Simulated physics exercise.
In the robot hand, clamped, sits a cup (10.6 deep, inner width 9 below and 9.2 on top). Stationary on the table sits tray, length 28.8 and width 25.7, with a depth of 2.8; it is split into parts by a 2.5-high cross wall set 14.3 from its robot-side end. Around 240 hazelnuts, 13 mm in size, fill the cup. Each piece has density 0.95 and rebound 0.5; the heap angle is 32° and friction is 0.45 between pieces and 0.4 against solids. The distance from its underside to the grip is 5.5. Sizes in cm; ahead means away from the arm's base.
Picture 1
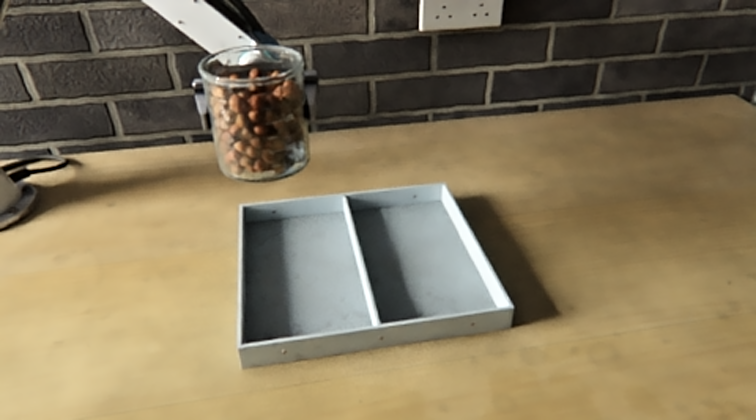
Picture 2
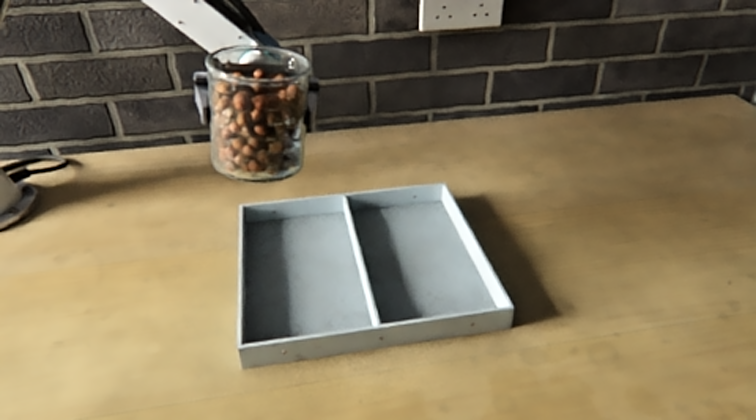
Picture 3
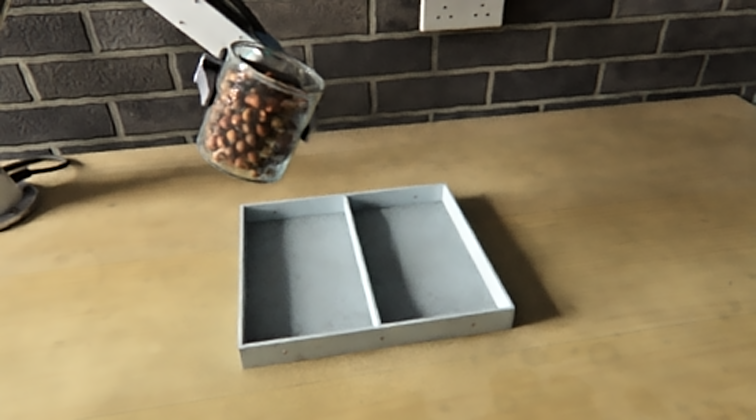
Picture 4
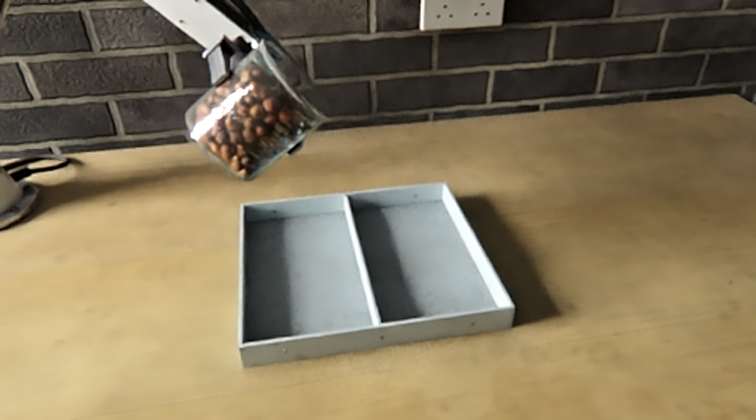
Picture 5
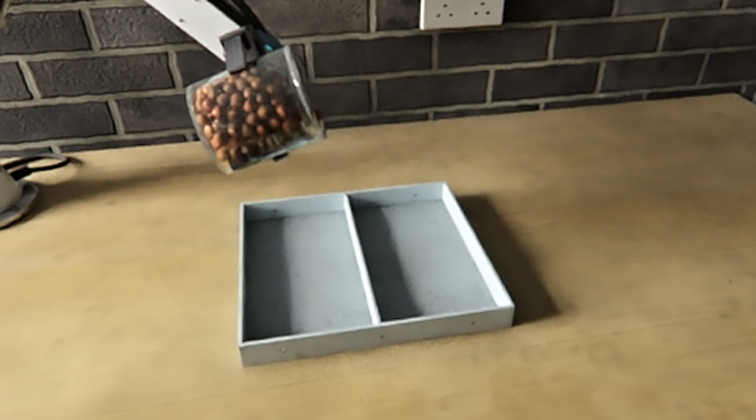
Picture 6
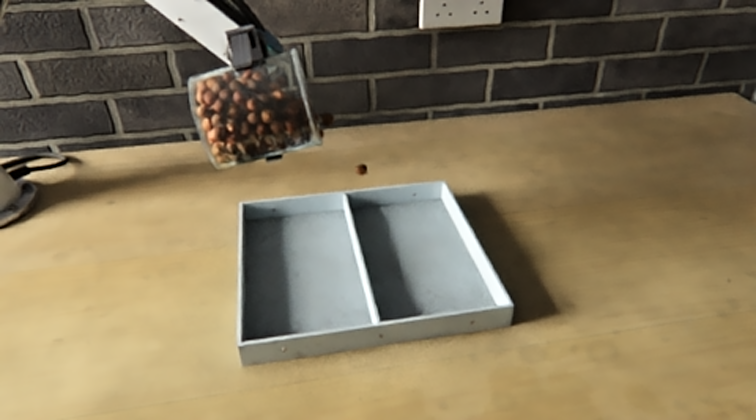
At the start, a robot arm holds a clear cup full of hazelnuts upright above a wooden table, with an empty, two-part grey tray below it. The arm steadily tips the cup over to the right until it lies nearly on its side, and a single nut drops out into the air above the tray.
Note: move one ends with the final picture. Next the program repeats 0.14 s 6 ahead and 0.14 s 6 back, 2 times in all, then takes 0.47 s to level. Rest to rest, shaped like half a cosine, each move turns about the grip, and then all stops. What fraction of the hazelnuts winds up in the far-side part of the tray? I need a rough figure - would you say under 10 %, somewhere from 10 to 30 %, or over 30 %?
I would say over 30 %.
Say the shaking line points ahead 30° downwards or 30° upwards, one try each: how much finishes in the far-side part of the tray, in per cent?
Near 40 and 75 percent respectively.
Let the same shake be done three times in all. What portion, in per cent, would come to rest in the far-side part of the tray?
I'd expect close to 65 per cent then.
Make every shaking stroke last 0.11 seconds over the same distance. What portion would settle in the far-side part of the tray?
It would be some 55 %.
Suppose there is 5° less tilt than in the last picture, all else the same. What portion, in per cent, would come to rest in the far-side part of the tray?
About 45 %.
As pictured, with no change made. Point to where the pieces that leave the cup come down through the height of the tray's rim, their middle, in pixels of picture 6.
Near (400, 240).
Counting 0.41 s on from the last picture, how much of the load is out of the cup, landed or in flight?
I'd say some 50 percent.
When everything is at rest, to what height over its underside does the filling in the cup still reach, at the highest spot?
4.5 cm.
Then, 0.41 s later, tilted 80° forward, highest piece 23 above the table; 122 in the cup, 92 in the far-side part, 17 in the robot-side part, 8 on the table or floor, 5 in flight or on a rim.
Then, 0.82 s later, tilted 32° forward, highest piece 25 above the table; 142 in the far-side part, 64 in the cup, 26 in the robot-side part, 12 on the table or floor.
Then, 1.23 s later, level, highest piece 23 above the table; 142 in the far-side part, 64 in the cup, 26 in the robot-side part, 12 on the table or floor.
Then, 2.28 s later, level, highest piece 22 above the table; 142 in the far-side part, 64 in the cup, 26 in the robot-side part, 12 on the table or floor.
At rest, 142 in the far-side part, 64 in the cup, 26 in the robot-side part, 12 on the table or floor. That is 58 % in the far-side part of the tray.
